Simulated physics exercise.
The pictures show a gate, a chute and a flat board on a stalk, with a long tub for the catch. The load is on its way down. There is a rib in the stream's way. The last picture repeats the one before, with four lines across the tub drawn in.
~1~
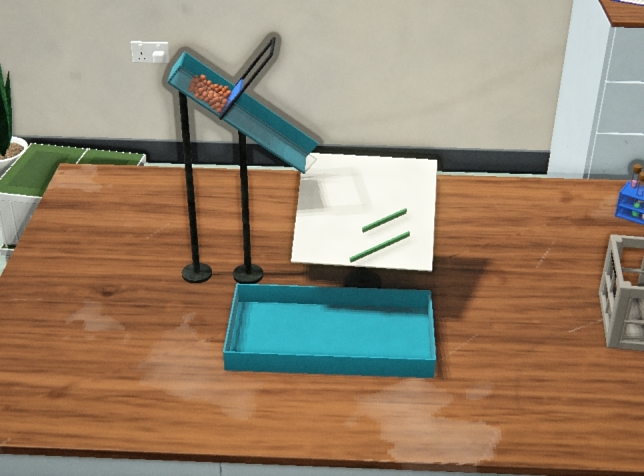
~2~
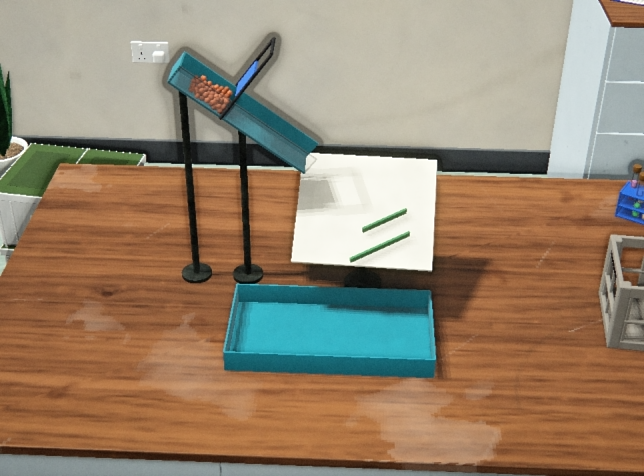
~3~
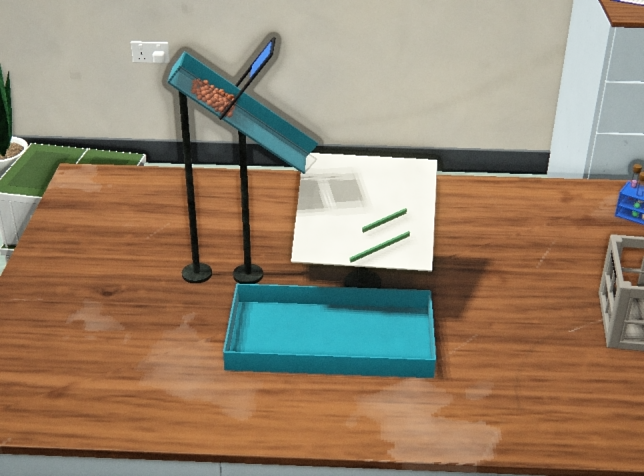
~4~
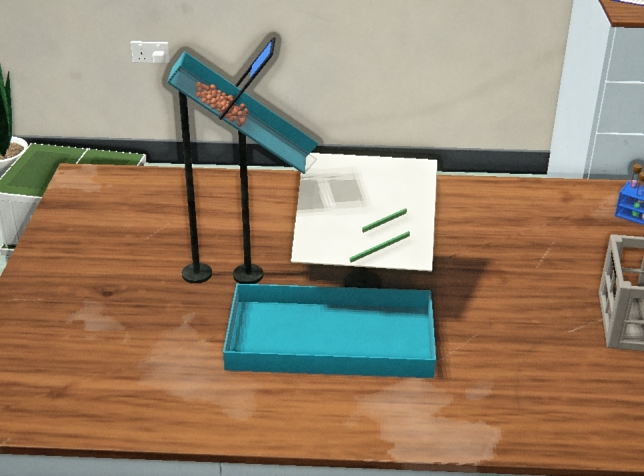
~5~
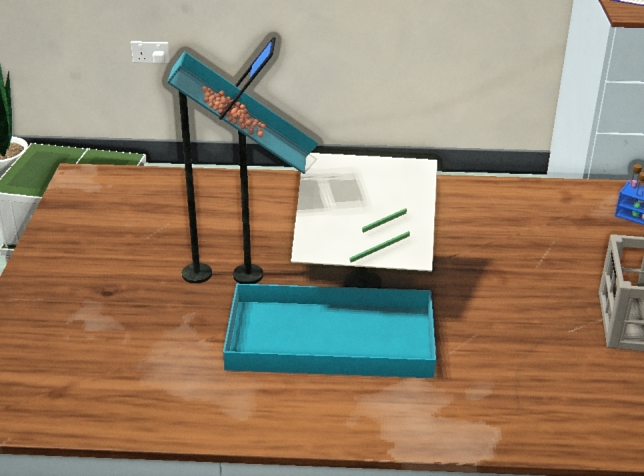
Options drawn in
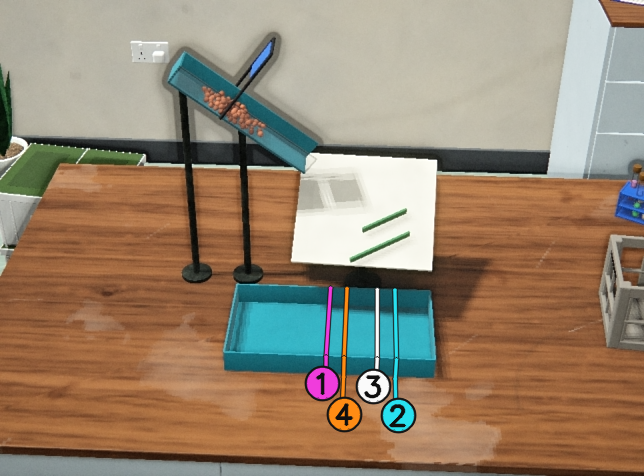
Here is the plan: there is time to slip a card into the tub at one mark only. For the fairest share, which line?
It is 1.
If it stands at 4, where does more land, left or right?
More lands on the left.
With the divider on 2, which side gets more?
Left.
On the marked copy, line 1 crosses the front rim at (326, 355); line 2 crosses the front rim at (396, 358); line 3 crosses the front rim at (377, 357); line 4 crosses the front rim at (344, 356).
With 1, of what is caught, about half on the left of the divider, about half on the right.
With 2, of what is caught, all on the left of the divider, none on the right.
With 3, of what is caught, nearly all on the left of the divider, a stray few on the right.
With 4, of what is caught, nearly all on the left of the divider, a small part on the right.
